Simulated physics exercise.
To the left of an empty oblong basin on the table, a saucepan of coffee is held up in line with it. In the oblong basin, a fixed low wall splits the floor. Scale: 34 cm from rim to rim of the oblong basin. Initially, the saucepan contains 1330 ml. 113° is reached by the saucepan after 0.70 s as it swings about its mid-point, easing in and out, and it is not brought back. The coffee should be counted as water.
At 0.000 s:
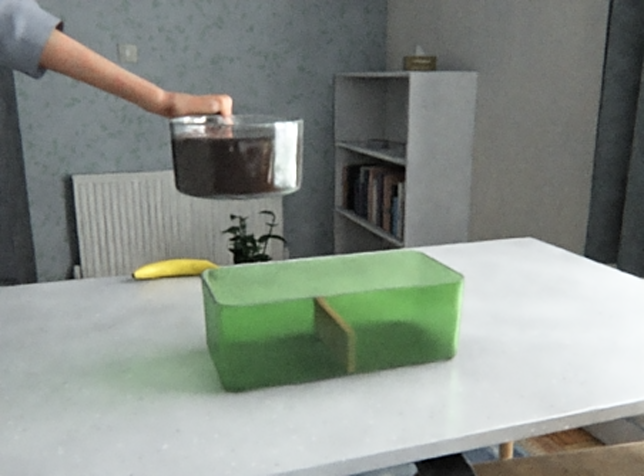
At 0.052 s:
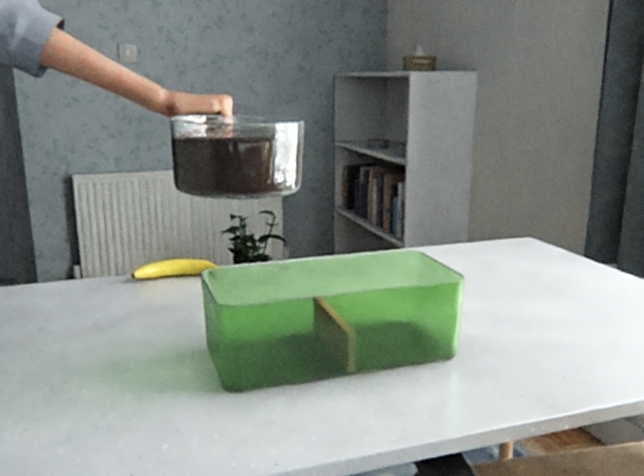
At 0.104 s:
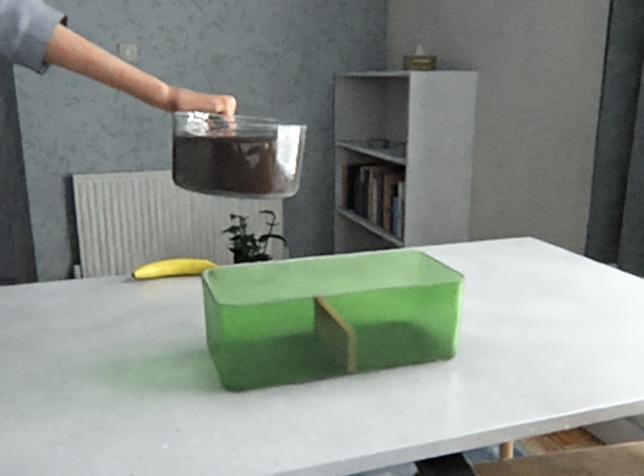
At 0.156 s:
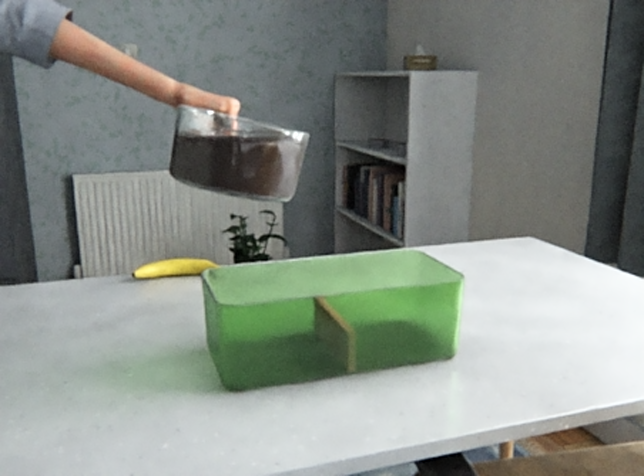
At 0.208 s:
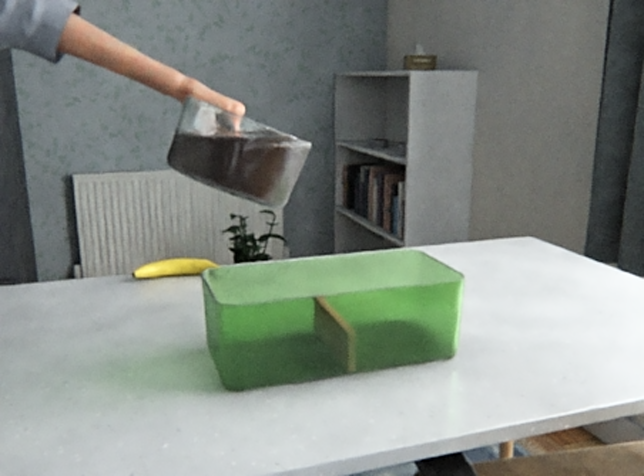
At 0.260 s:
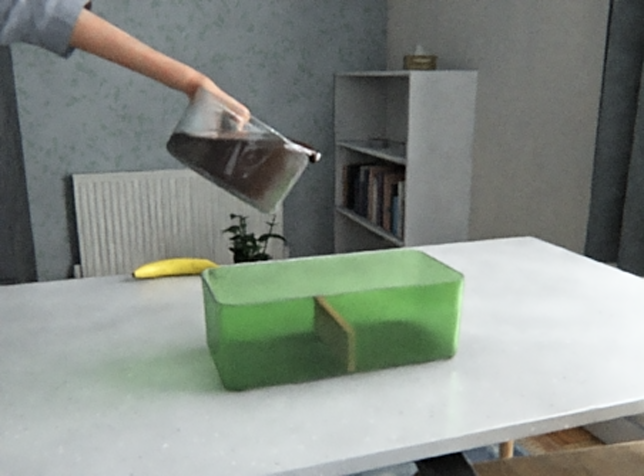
Above a green basin on a table, a hand steadily tilts a saucepan of dark liquid rightward.
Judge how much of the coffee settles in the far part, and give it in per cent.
Some 51 per cent settles in the far part.
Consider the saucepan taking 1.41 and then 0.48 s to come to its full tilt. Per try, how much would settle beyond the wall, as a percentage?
Try 1: Approx. 70 %; try 2: Approx. 40 %.
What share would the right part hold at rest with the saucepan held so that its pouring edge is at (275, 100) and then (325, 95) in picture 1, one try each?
Roughly 35 per cent the first time and 75 per cent the second.
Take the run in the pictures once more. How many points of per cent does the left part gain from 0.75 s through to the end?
That works out to roughly 14 per cent of the whole.
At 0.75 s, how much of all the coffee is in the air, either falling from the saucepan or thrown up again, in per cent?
Close to 14 per cent.
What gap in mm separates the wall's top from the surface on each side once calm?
32 mm left, 28 mm right.
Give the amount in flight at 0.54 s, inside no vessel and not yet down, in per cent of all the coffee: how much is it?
Some 46 per cent, I reckon.
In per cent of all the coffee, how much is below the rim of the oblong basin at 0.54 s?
28 %, more or less.
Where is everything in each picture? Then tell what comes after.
In the first picture, it leans 0°; its right rim is at (299, 120); the coffee meets the walls at (173, 136) and (296, 132); the oblong basin's rim runs from (209, 289) to (441, 264); the wall's top is at (333, 314).
In the second picture, it leans 2°; its right rim is at (300, 122); the coffee meets the walls at (173, 135) and (297, 132).
In the third picture, it leans 6°; its right rim is at (302, 127); the coffee meets the walls at (176, 133) and (298, 134).
In the fourth picture, it leans 13°; its right rim is at (305, 135); the coffee meets the walls at (177, 133) and (301, 136).
In the fifth picture, it leans 23°; its right rim is at (306, 146); the coffee meets the walls at (177, 135) and (305, 141); 1 per cent is over the edge.
In the sixth picture, it leans 34°; its right rim is at (306, 160); the coffee meets the walls at (173, 135) and (296, 148); 5 per cent is over the edge.
By 0.54 s the tilt is 99° and 25 per cent is still to pour, 2 is left of the wall and 27 right of it.
By 0.75 s the tilt is 113° and 4 per cent is still to pour, 31 is left of the wall and 52 right of it.
By 0.96 s the tilt is 113° and 0 per cent is still to pour, 43 is left of the wall and 50 right of it.
By 1.20 s the tilt is 113° and 0 per cent is still to pour, 45 is left of the wall and 51 right of it.
At rest 45 per cent lies left of the wall, 51 right of it and 4 outside.
